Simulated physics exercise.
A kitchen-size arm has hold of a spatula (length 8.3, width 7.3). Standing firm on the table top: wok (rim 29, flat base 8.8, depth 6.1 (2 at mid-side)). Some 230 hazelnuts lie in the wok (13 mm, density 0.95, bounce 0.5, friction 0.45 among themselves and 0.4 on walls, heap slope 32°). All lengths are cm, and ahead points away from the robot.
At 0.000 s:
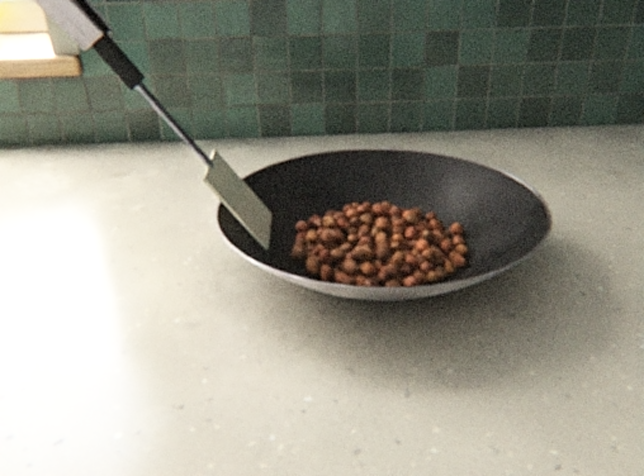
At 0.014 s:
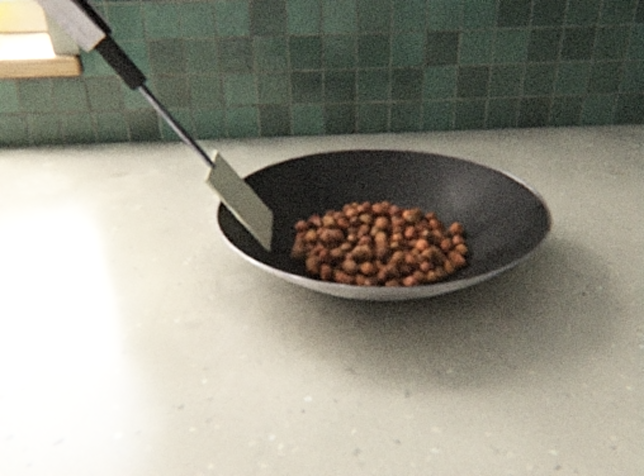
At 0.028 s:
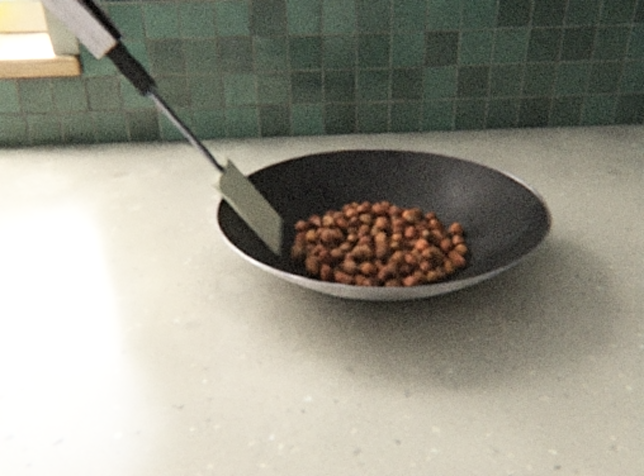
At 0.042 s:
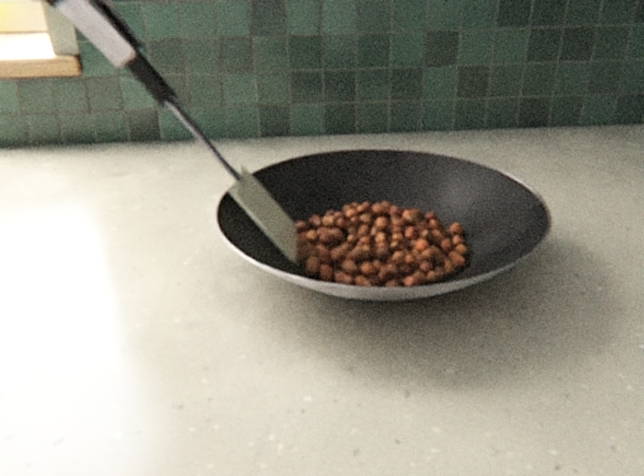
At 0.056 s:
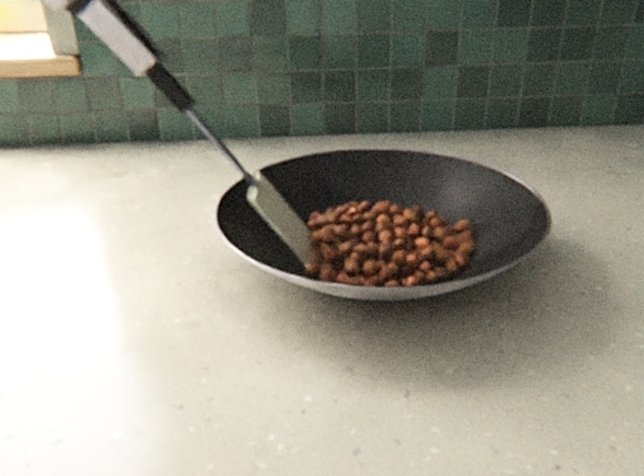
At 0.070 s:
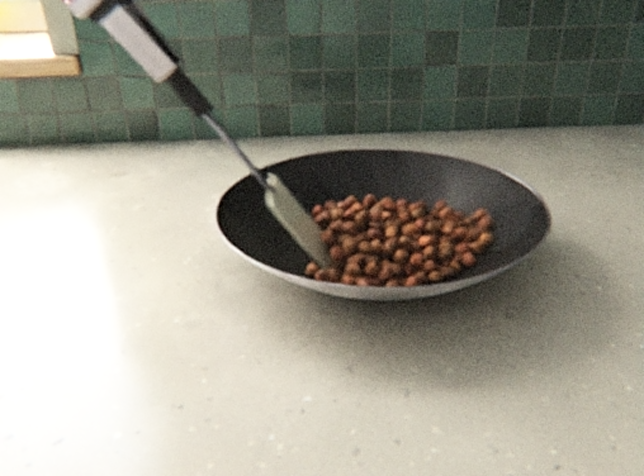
A robot arm's dark-handled spatula, reaching in from the upper left, slides slowly rightward and slightly down inside a black wok, then presses into the reddish-brown nuts and shifts the heap a little to the right. The wok, pale along its outer rim, sits on a light speckled countertop before green tiled wall. The steady view looks slightly down across the kitchen counter, bright at left.
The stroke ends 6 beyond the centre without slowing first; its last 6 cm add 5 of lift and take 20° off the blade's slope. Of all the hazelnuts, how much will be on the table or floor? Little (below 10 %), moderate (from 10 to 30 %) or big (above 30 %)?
A moderate share, from 10 to 30 %, ends on the table or floor.
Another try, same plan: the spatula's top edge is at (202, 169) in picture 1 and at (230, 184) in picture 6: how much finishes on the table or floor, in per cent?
About 0 per cent.
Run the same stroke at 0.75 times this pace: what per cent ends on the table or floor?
About 5 per cent.
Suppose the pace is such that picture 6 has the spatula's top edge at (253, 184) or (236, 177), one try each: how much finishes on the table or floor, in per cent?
Some 0 and 0 per cent.
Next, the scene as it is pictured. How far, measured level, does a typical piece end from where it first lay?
Roughly 5 cm.
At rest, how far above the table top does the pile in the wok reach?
About 5.5 cm.
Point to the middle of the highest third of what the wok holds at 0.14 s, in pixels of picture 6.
Near (442, 214).
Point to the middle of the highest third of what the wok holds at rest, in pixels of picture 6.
Around (462, 226).
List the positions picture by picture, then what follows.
The first frame shows the spatula top edge at (209, 163), sloping 55°; upper third of the load around (380, 236), from x 300 to 460, top at y 205; 232 in the wok.
The second frame shows the spatula top edge at (211, 164), sloping 55°; upper third of the load around (380, 236), from x 300 to 460, top at y 205.
The third frame shows the spatula top edge at (220, 169), sloping 55°; upper third of the load around (379, 236), from x 300 to 460, top at y 205.
The fourth frame shows the spatula top edge at (237, 177), sloping 55°; upper third of the load around (379, 236), from x 300 to 460, top at y 205.
The fifth frame shows the spatula top edge at (254, 184), sloping 55°; upper third of the load around (377, 236), from x 315 to 465, top at y 205.
The sixth frame shows the spatula top edge at (270, 189), sloping 55°; upper third of the load around (386, 227), from x 310 to 485, top at y 200; 232 in the wok.
After 0.10 s, sloping 55°, highest piece 6 above the table; 232 in the wok.
After 0.14 s, sloping 48°, highest piece 9 above the table; 229 in the wok, 3 on the blade or in flight.
After 0.35 s, sloping 35°, highest piece 9 above the table; 201 in the wok, 20 on the table or floor, 11 on the blade or in flight.
After 1.40 s, sloping 35°, highest piece 5 above the table; 201 in the wok, 31 on the table or floor.
In the end, 201 in the wok, 31 on the table or floor. That is 13 % on the table or floor.
